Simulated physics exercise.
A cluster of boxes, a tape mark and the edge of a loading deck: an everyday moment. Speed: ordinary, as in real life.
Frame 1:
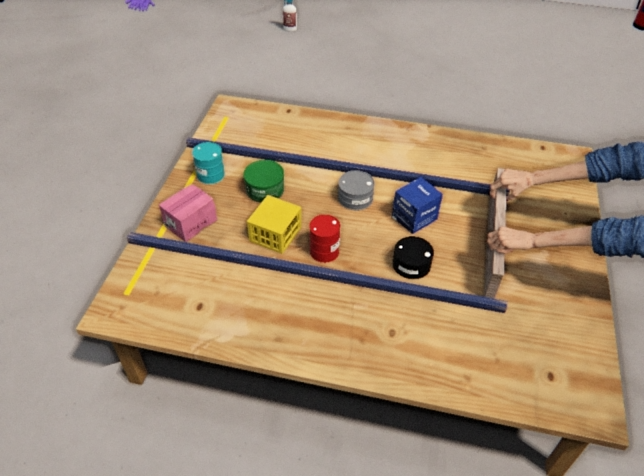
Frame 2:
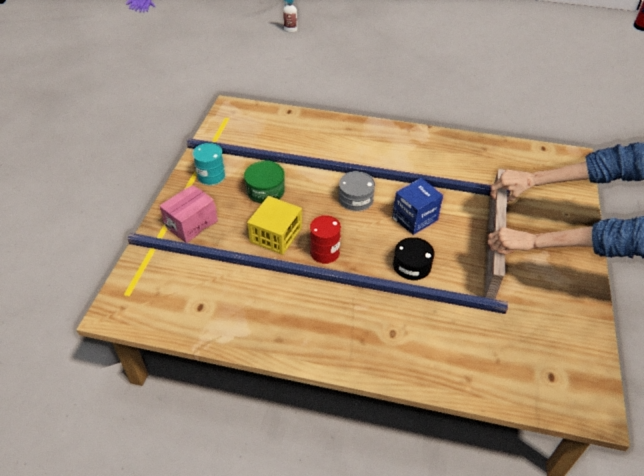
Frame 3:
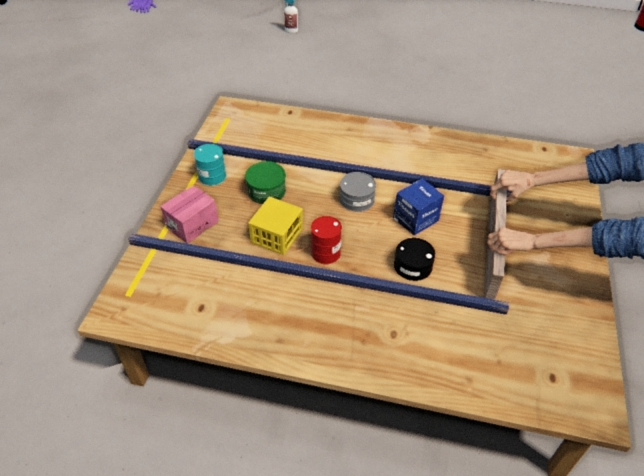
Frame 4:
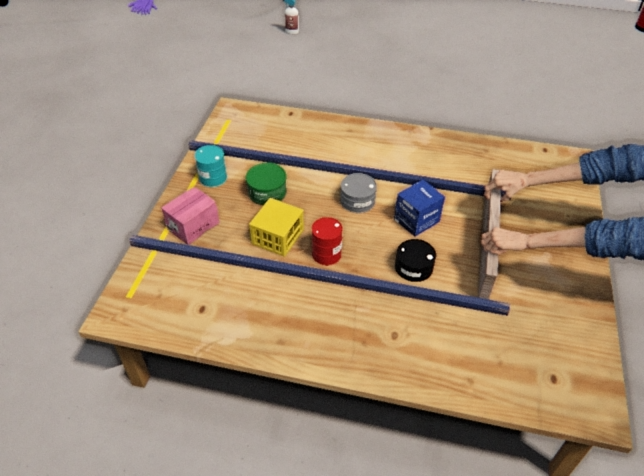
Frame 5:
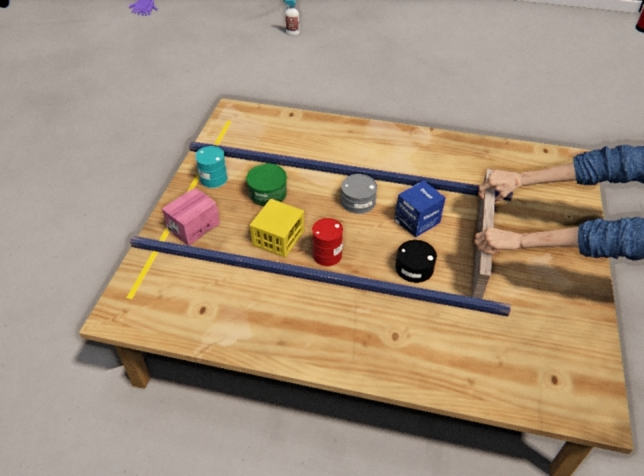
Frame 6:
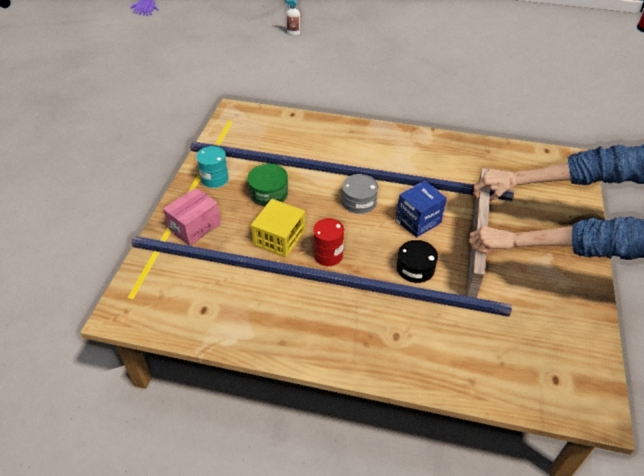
Two hands gripped a wooden plank between blue rails on a table and, after barely moving at first, slid it slightly left toward the colourful boxes and canisters, which stayed where they were.
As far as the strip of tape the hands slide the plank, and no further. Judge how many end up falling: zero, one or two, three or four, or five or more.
It will most likely knock five or more off.
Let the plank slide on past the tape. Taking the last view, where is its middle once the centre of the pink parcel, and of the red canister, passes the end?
Middle: Roughly (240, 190); roughly (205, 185).
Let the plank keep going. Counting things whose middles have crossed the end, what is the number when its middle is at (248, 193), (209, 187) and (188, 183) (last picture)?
0; 4; 5.
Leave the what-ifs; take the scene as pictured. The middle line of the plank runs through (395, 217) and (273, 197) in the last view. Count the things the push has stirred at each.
Note: First position 3; second position 8.
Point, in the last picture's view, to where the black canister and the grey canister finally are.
The first near (156, 212), the second near (188, 157).
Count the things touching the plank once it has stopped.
3 in contact.
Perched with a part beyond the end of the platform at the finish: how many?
I'd say 3 of them.
Soon after, none off yet; turquoise canister at rest near (213, 167); pink parcel at rest near (193, 216); green pail at rest near (268, 185).
Then, none off yet; turquoise canister moving near (210, 166); pink parcel moved a little near (180, 218); green pail moved about its own width near (239, 179).
By the end, the number that fall off is five or more; fallen, red canister, yellow crate, green pail, pink parcel and turquoise canister.
